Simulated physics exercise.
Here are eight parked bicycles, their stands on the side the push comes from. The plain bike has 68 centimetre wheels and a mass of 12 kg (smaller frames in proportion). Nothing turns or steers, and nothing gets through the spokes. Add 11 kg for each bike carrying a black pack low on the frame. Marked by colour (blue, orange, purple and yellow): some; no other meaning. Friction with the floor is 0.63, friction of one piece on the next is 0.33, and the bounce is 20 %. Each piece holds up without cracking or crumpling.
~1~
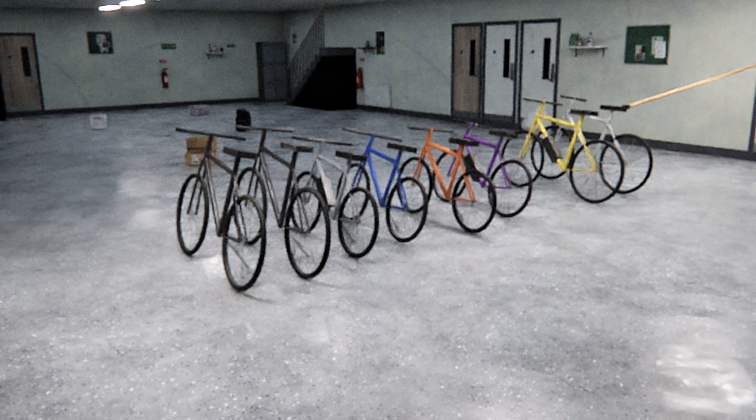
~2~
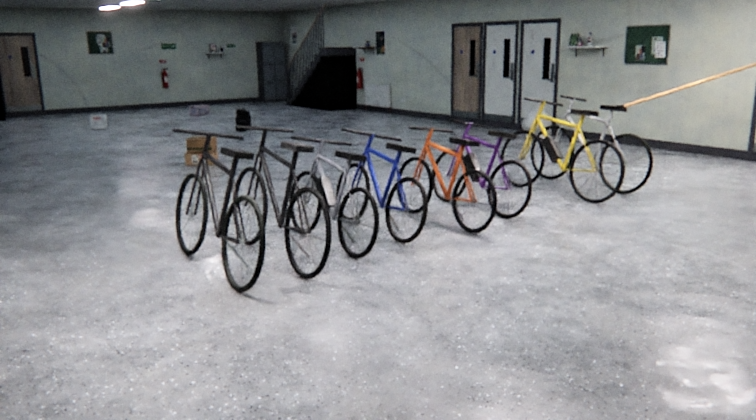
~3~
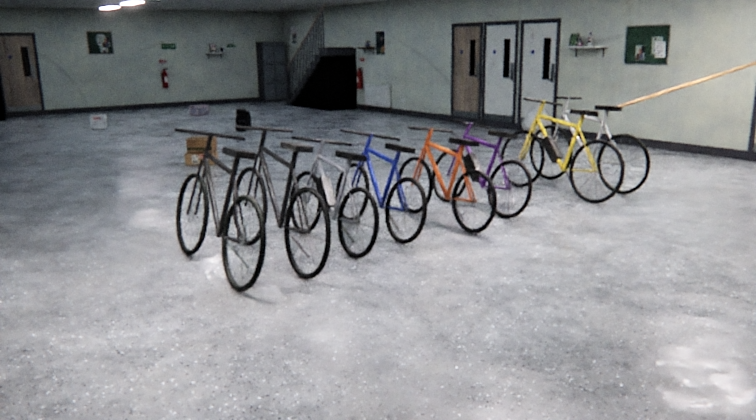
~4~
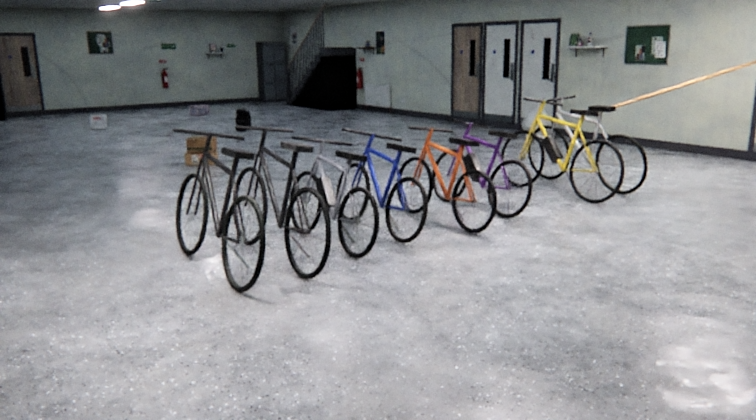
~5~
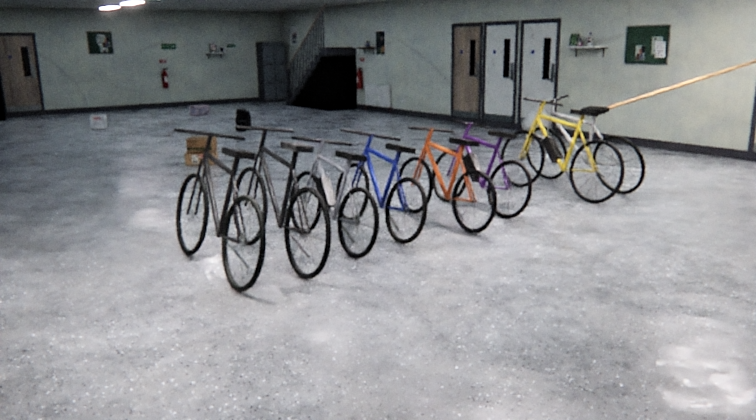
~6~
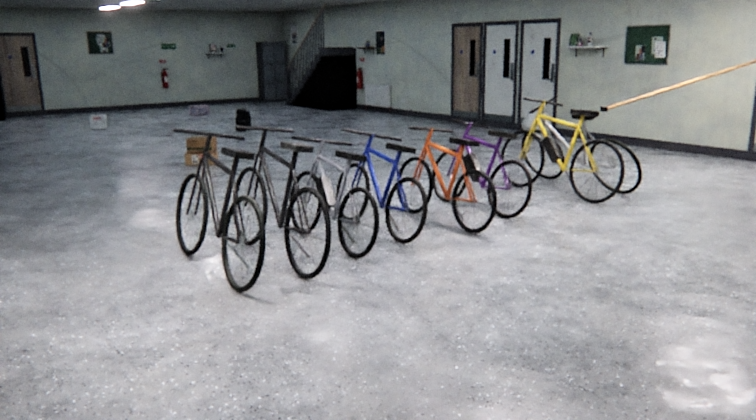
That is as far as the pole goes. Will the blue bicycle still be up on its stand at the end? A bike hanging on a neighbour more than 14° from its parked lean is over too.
Yes, it stays up.
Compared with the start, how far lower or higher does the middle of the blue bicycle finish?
0 centimetres lower, roughly.
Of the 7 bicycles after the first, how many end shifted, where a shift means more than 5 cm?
I count 1 of them.
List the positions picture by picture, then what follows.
In the first picture (pixels give the middle of a visible side), pole end (629, 107) 13 cm from the first bicycle; blue bicycle (350, 177); orange bicycle (421, 174); purple bicycle (462, 162); none of the others has stirred.
The second picture shows pole end 20 mm from the first bicycle; blue bicycle (349, 178).
The third picture shows pole end pushing; blue bicycle (349, 179); none of the others has stirred.
The fourth picture shows pole end pushing; blue bicycle (349, 178); none of the others has stirred.
The fifth picture shows pole end stopped; blue bicycle (349, 179); none of the others has stirred.
The sixth picture shows pole end (607, 109) stopped; blue bicycle (349, 178); purple bicycle (462, 163); orange bicycle (421, 174); none of the others has stirred.
Then, 1.01 s past the last view, 1 of the 7 other bicycles over; blue bicycle unmoved; yellow bicycle 73° from how it stood.
Then, 1.39 s past the last view, 1 of the 7 other bicycles over; blue bicycle unmoved; yellow bicycle lying flat.
In the end, 1 of the 7 other bicycles over; blue bicycle unmoved; yellow bicycle lying flat; purple bicycle unmoved. Six left standing. From the last view, middles, blue bicycle near (381, 183), yellow bicycle near (517, 185).
